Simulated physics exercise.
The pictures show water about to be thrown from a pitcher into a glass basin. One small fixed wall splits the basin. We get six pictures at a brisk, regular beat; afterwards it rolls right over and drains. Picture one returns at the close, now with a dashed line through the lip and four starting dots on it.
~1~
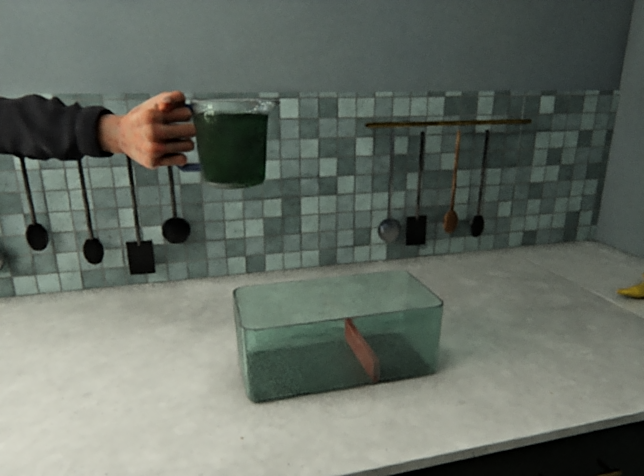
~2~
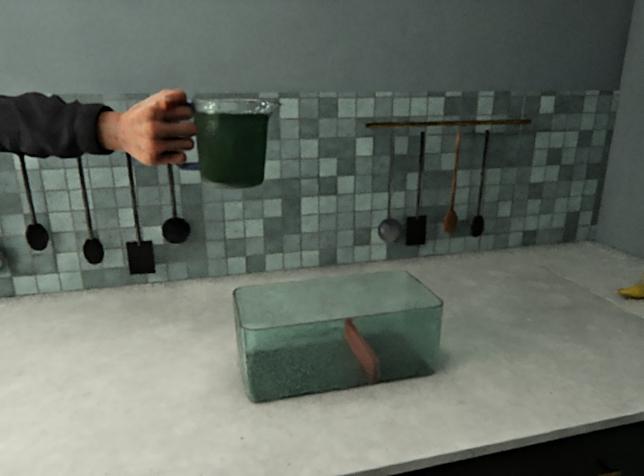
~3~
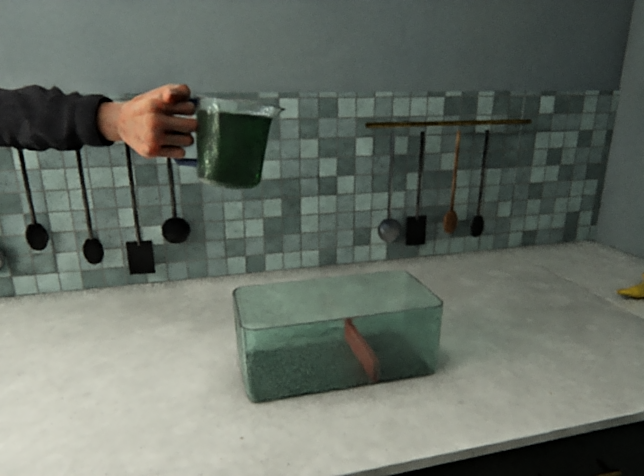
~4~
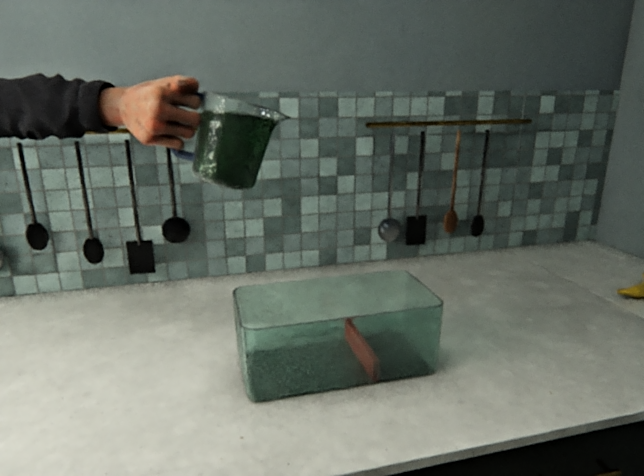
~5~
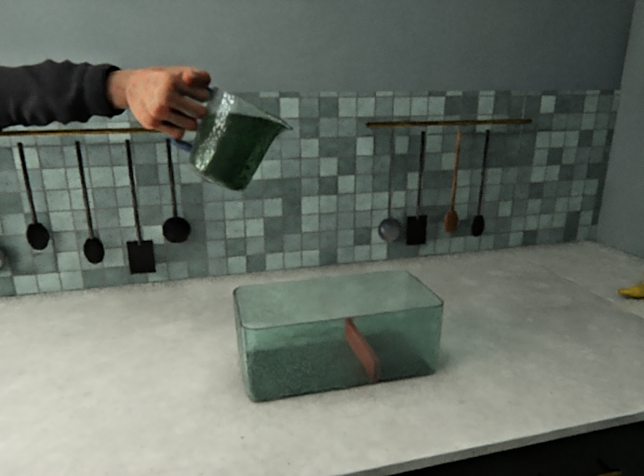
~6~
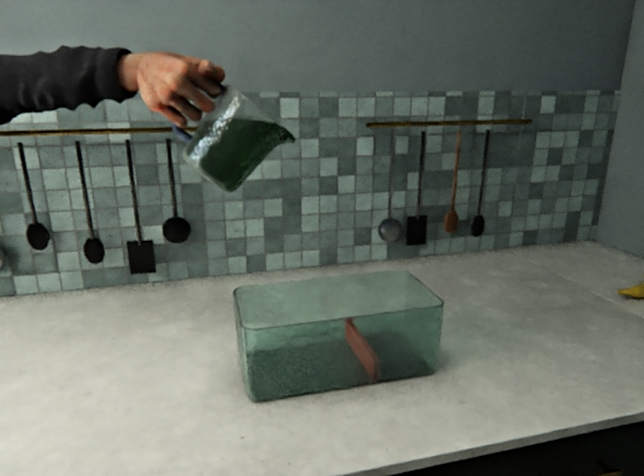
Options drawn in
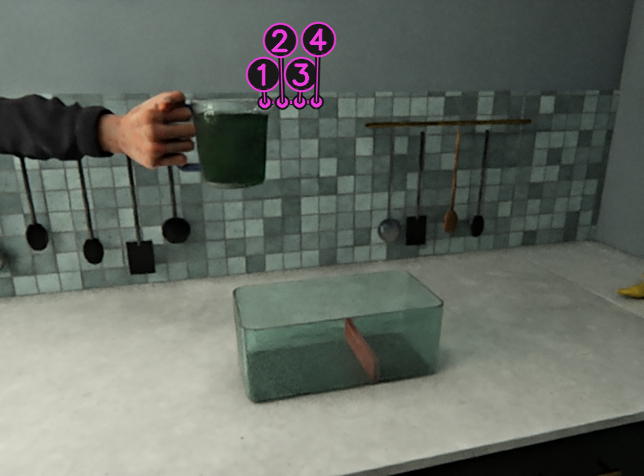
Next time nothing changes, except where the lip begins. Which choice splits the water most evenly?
Dot 3.
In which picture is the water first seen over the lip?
In picture 6.
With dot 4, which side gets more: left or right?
More ends on the right.
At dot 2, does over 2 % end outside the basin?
Yes, it does.
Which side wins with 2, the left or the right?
The left one.
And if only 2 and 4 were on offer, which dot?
Here it is dot 4.
On the marked copy, 1 at (264, 102); 2 at (282, 102); 3 at (299, 102); 4 at (316, 101).
With 1, about 82 % ends left of the wall and 9 % right of it; 10 % is lost outside.
With 2, about 82 % ends left of the wall and 9 % right of it; 9 % is lost outside.
With 3, about 49 % ends left of the wall and 47 % right of it; 4 % is lost outside.
With 4, about 20 % ends left of the wall and 74 % right of it; 6 % is lost outside.
